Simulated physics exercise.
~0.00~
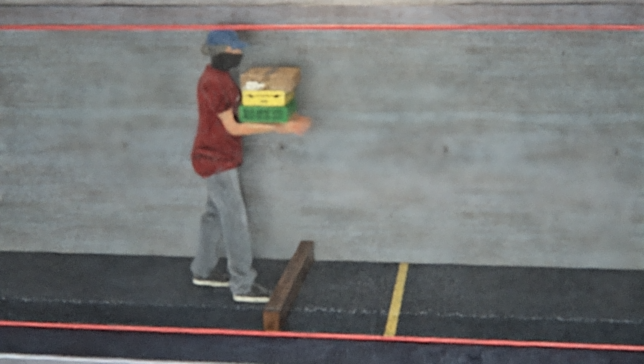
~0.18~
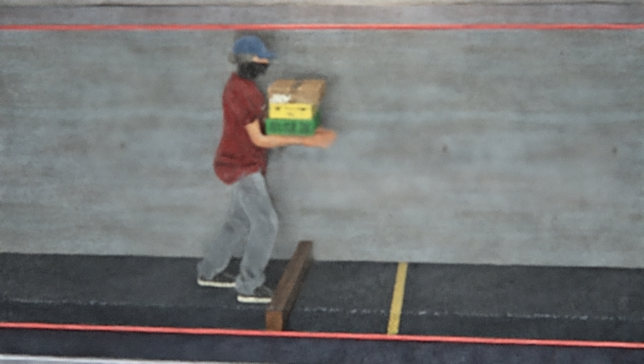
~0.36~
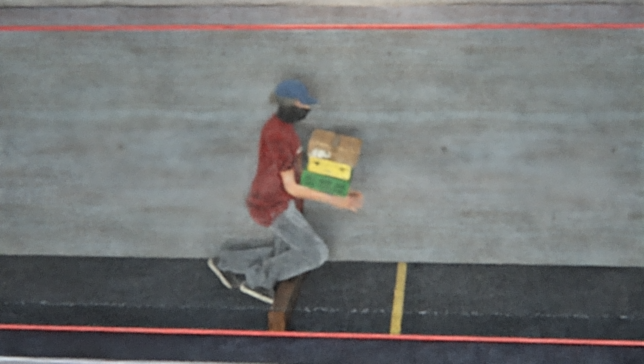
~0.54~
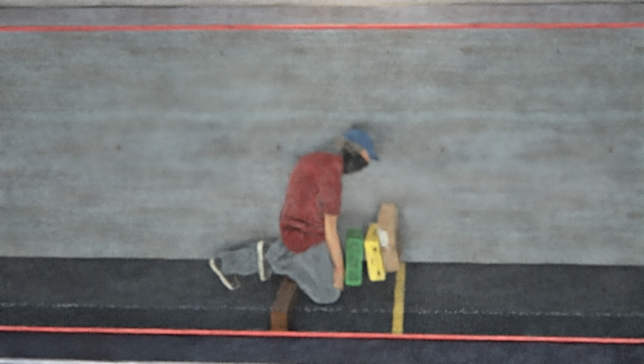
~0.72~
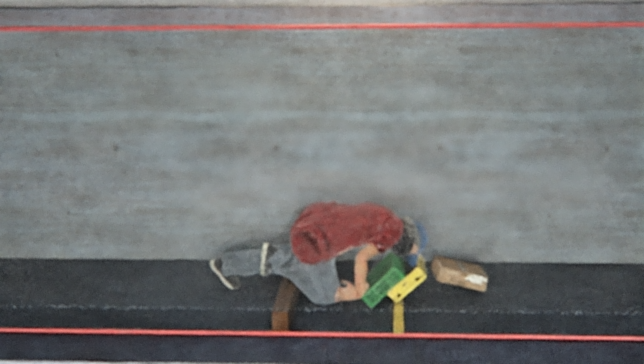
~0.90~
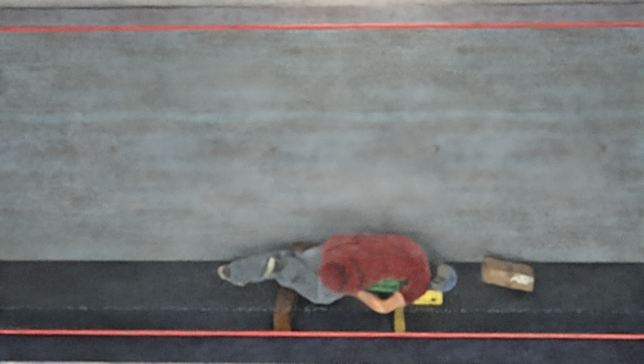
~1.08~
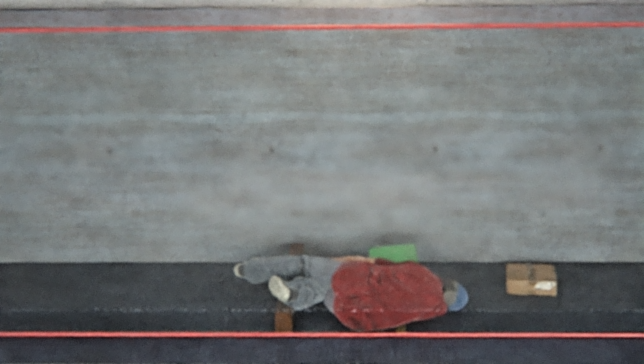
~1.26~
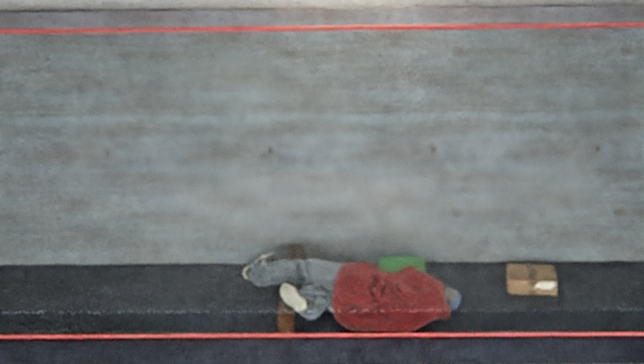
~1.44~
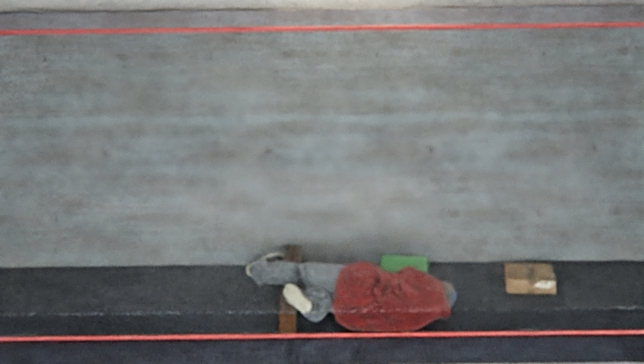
Porter in a red shirt carrying stacked boxes buckling over a low rail, ending face down with head past the yellow line.
